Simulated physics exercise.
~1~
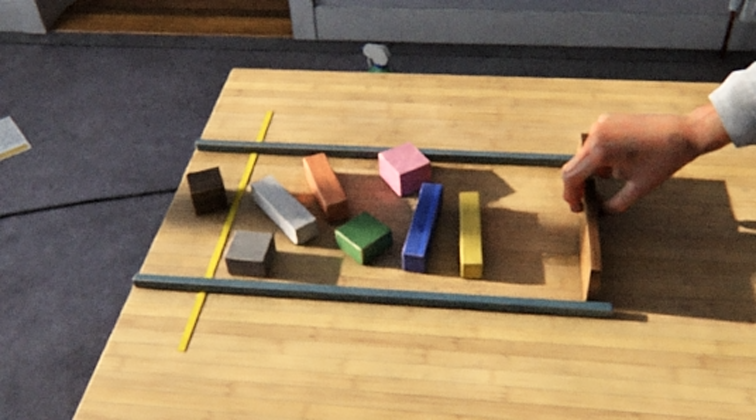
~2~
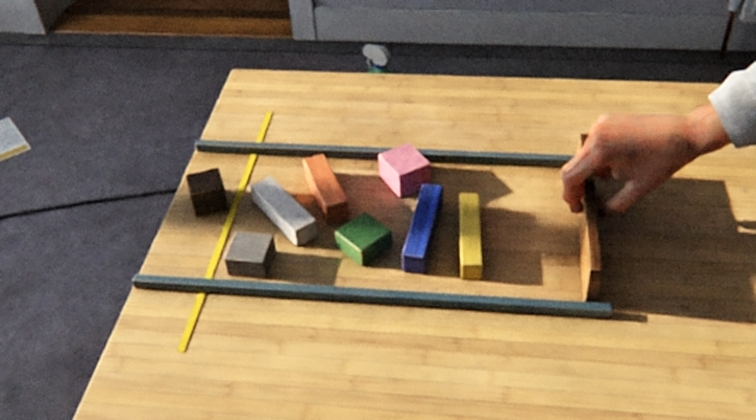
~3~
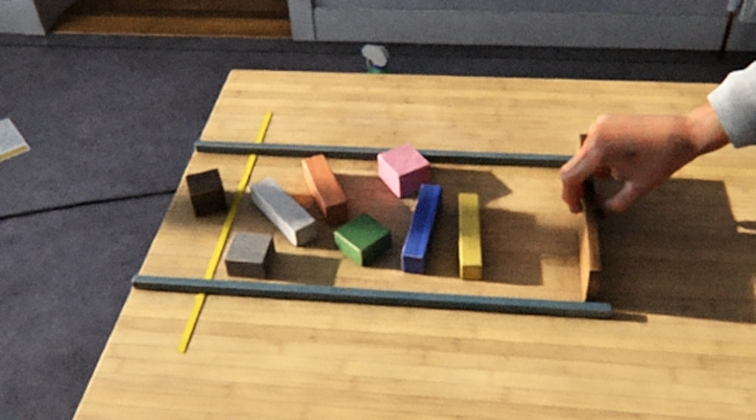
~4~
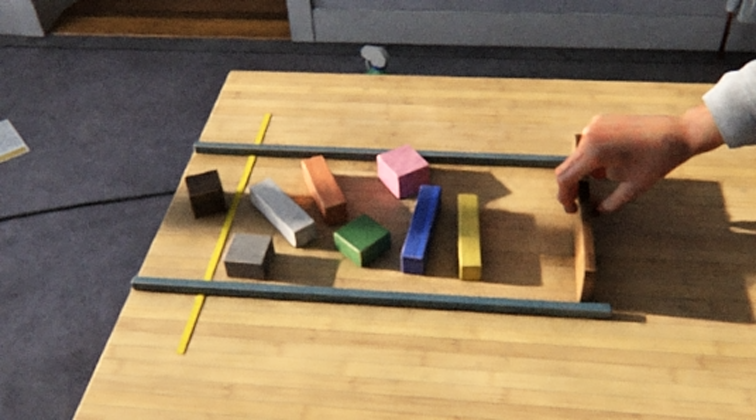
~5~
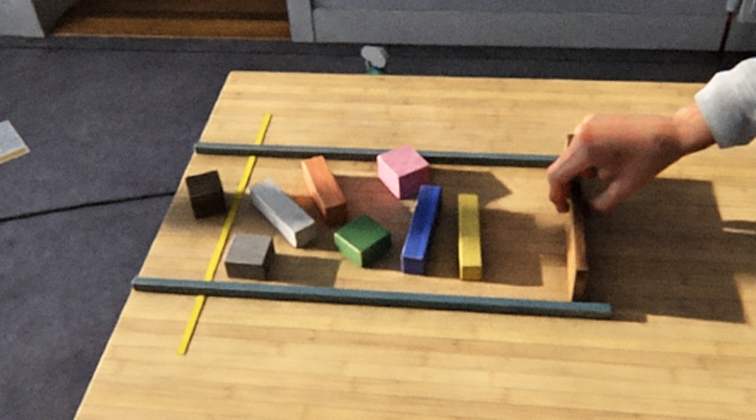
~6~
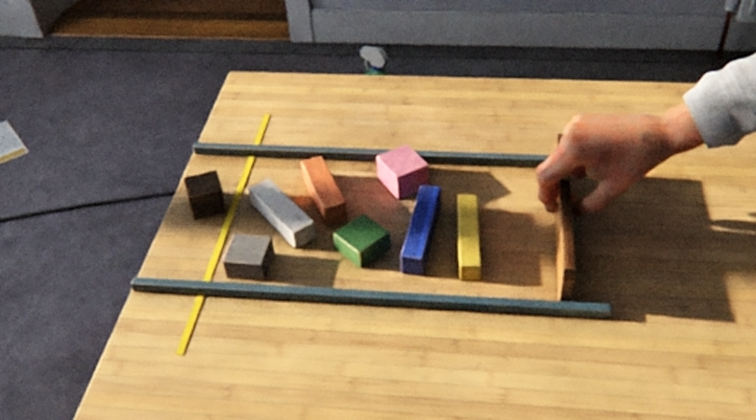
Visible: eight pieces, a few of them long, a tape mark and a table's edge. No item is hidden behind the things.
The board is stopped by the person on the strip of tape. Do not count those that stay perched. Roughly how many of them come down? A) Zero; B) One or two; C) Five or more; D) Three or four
(D) Three or four.
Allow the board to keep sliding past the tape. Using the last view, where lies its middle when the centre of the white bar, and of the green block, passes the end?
When the white bar crosses, the middle is near (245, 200); when the green block crosses, near (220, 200).
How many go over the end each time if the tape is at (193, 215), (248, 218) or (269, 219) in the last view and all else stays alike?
It would be 5, 2 and 1.
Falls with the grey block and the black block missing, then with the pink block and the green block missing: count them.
That makes 1 fallen, then 2 fallen in the other try.
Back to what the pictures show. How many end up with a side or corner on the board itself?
It's 2.
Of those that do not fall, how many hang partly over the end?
The count is 1.
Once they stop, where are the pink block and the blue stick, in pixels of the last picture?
The one named first is at (229, 158), the next at (195, 219).
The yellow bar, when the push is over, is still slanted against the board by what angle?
It sits some 0° out of line.
Soon after, none off yet; black block at rest near (205, 194); grey block at rest near (249, 257); white bar at rest near (282, 212).
After that, none off yet; black block at rest near (205, 194); grey block at rest near (246, 257); white bar displaced a little near (257, 210).
And then, none off yet; black block displaced about its own width near (175, 187); grey block displaced well along near (162, 256); white bar displaced about its own width near (197, 206).
In the end, the number that fall off is three or four; gone, white bar, grey block and black block.
